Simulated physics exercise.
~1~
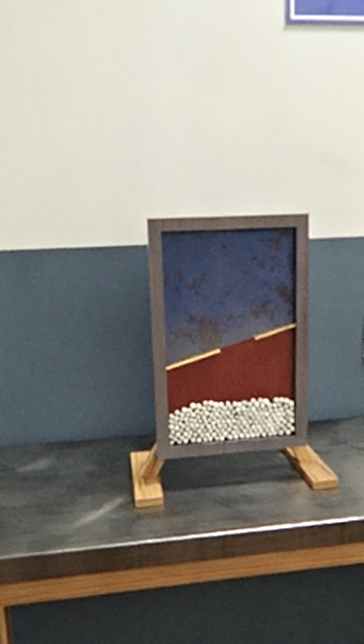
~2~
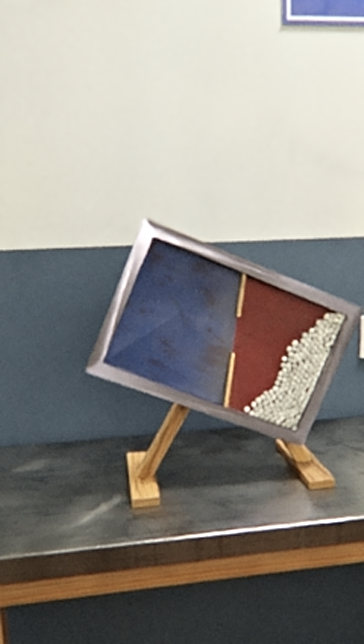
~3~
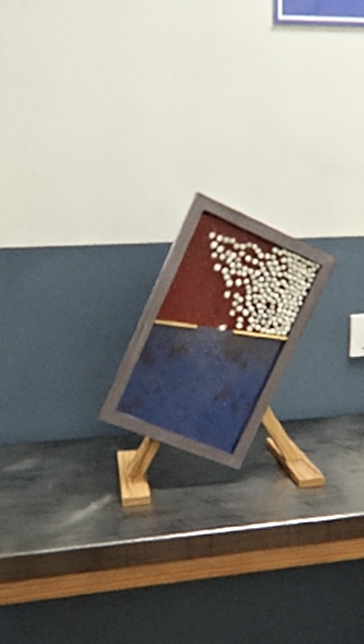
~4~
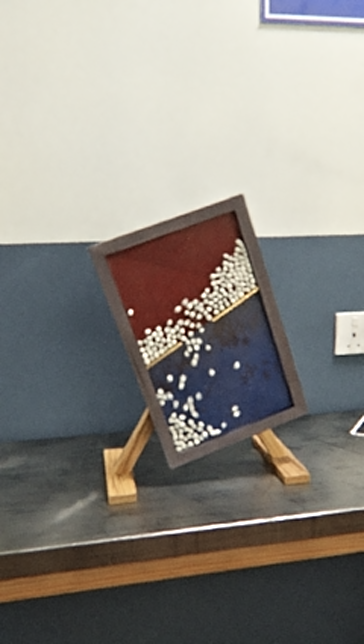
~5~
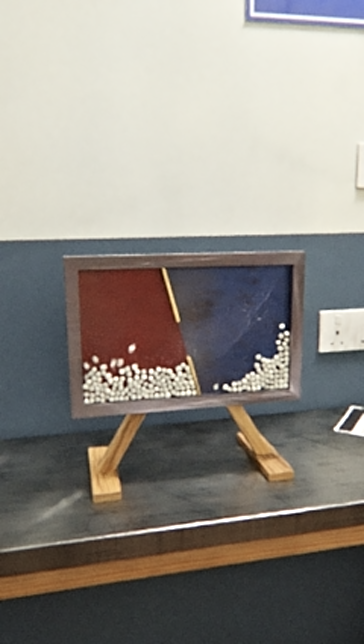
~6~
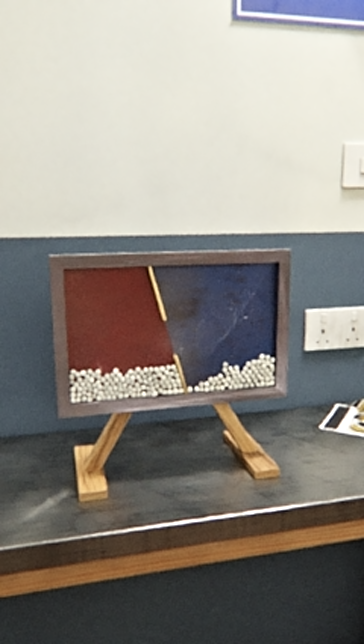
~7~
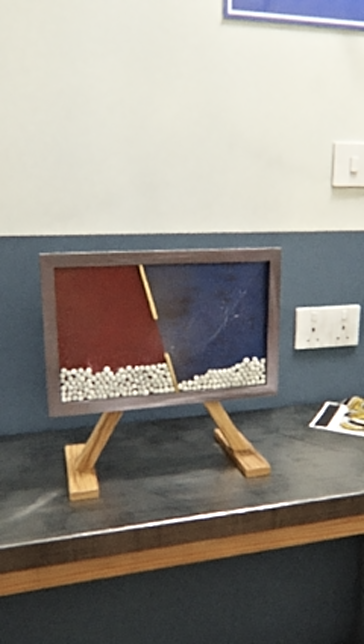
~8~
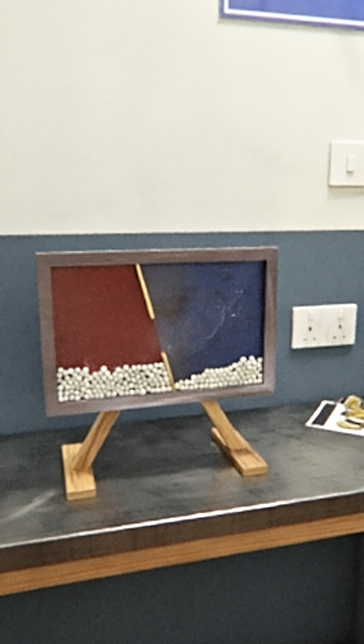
On a dark worktop, a framed box of white beads turning over and settling sideways, more beads resting in red than blue.
